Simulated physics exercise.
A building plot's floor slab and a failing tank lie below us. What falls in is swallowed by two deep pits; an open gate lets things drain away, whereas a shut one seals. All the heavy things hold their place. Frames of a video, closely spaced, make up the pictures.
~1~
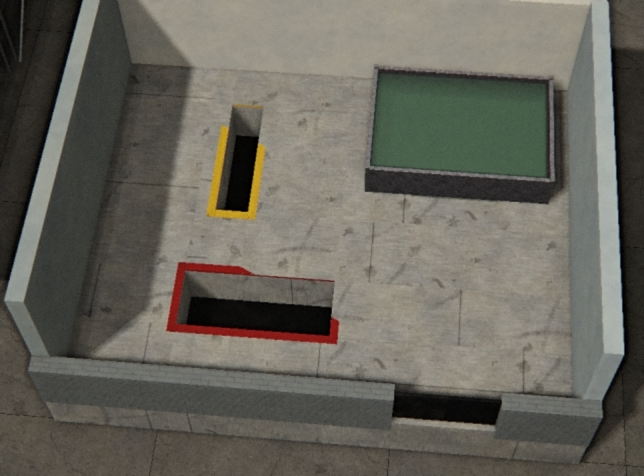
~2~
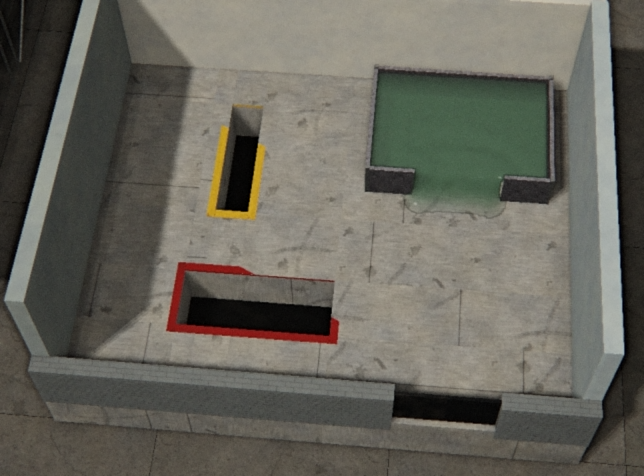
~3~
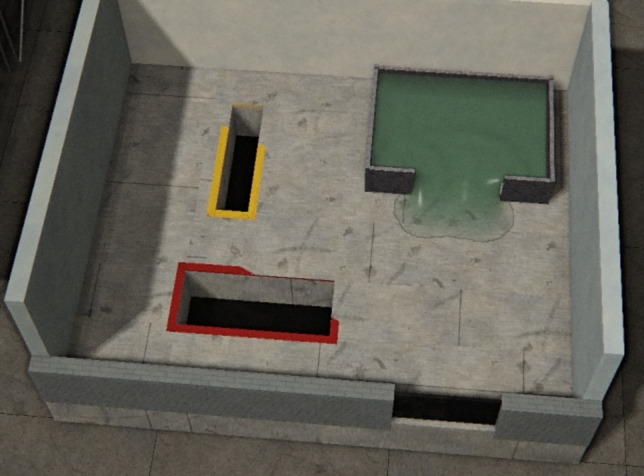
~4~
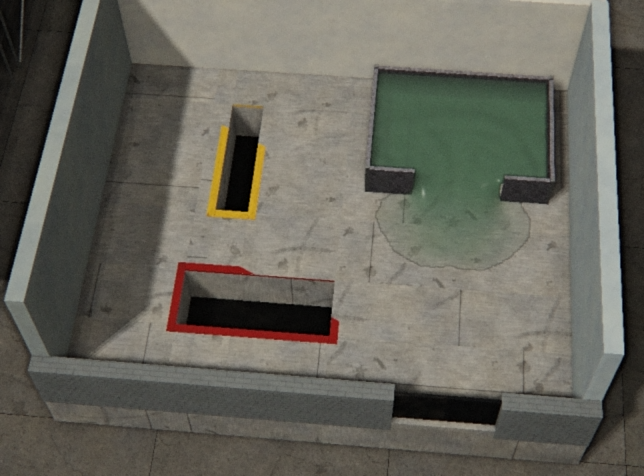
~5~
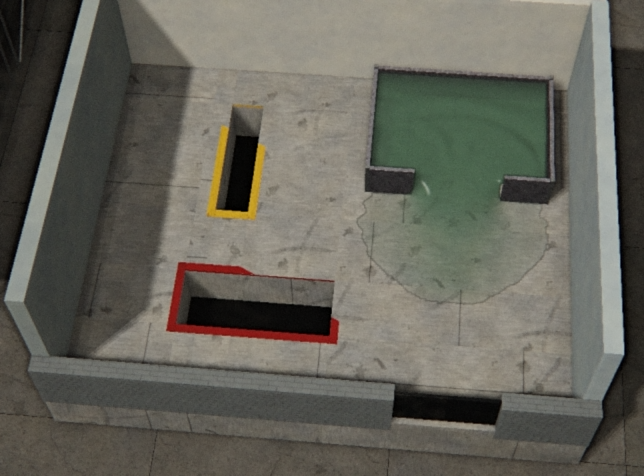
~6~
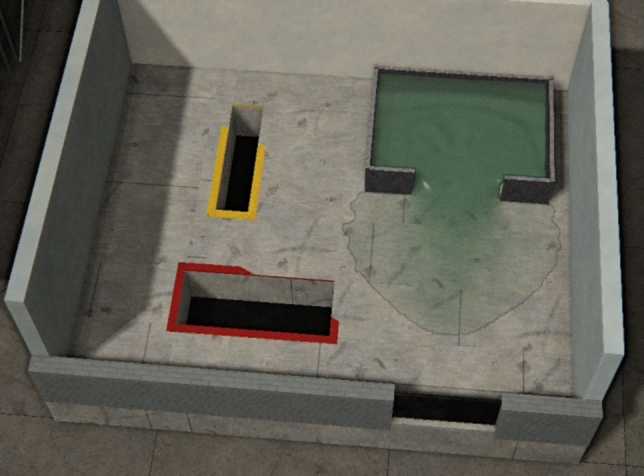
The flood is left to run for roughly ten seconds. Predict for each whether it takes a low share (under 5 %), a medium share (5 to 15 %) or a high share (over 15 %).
Prediction: The gate takes a low share; the yellow pit takes a low share; the red pit takes a high share.
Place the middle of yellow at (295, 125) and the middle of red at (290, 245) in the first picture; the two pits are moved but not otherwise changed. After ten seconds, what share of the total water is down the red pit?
Share, red pit, approx.: 8 in a hundred.
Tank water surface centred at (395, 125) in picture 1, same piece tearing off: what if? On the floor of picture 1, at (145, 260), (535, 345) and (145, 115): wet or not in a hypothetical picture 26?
Spot one unwetted, spot two wetted, spot three unwetted.
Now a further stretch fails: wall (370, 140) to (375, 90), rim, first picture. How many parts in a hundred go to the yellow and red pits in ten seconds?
Lab note - share by pit: Yellow 45 %, red 8 %.
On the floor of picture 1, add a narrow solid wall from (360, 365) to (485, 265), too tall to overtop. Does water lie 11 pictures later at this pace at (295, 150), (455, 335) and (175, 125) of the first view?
In the order you listed them: Unsoaked, unsoaked, unsoaked.
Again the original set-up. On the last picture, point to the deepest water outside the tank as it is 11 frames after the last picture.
(546, 418).
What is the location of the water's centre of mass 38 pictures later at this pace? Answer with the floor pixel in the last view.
Estimate: (405, 271).
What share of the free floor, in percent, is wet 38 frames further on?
Roughly 60 per cent.
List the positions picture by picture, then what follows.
The first picture shows still water in the tank at (461, 125).
In the second picture, the front is at (408, 200), out from the gap at (457, 189).
In the third picture, water pours out at (457, 189) and has run to (407, 223).
In the fourth picture, the front is at (421, 259), out from the gap at (457, 190).
In the fifth picture, water pours out at (457, 189) and has run to (469, 299).
In the sixth picture, the front is at (434, 326), out from the gap at (457, 188).
A moment on, water covers 30 % of the floor; the gate 0 %, the yellow pit 0 %, the red pit 0 %.
Next, water covers 35 % of the floor; the gate 0 %, the yellow pit 0 %, the red pit 2 %.
Then, water covers 45 % of the floor; the gate 0 %, the yellow pit 0 %, the red pit 5 %.
Later, water covers 60 % of the floor; the gate 0 %, the yellow pit 0 %, the red pit 15 %.
In the end, water covers 80 % of the floor; the gate 0 %, the yellow pit 2 %, the red pit 30 %.
